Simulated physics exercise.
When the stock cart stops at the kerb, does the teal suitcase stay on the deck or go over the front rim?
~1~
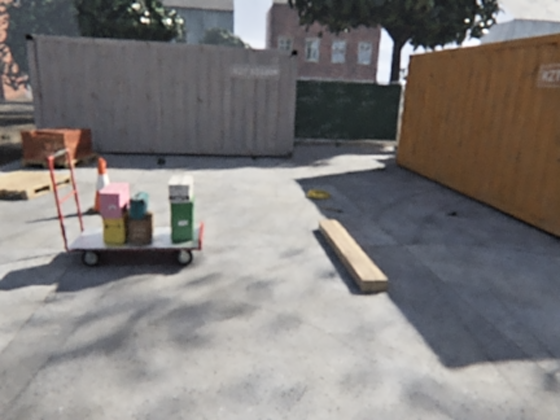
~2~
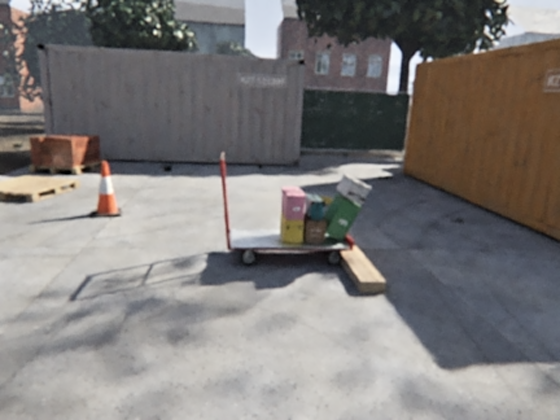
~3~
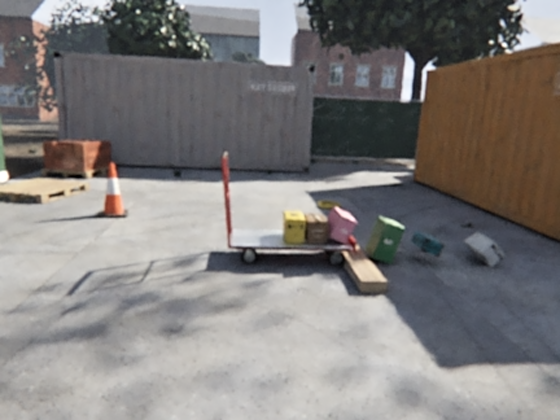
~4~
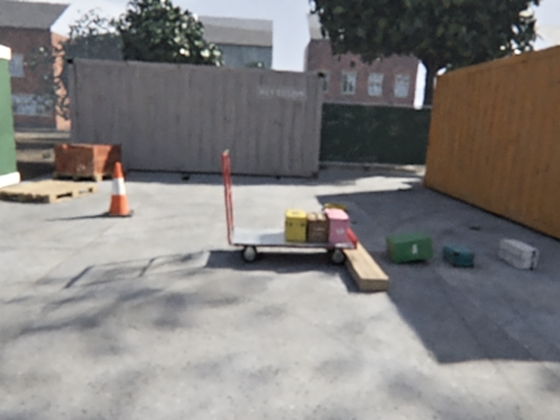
The teal suitcase goes over the front rim and ends up on the ground beyond the kerb, between the green tote and the white carton.
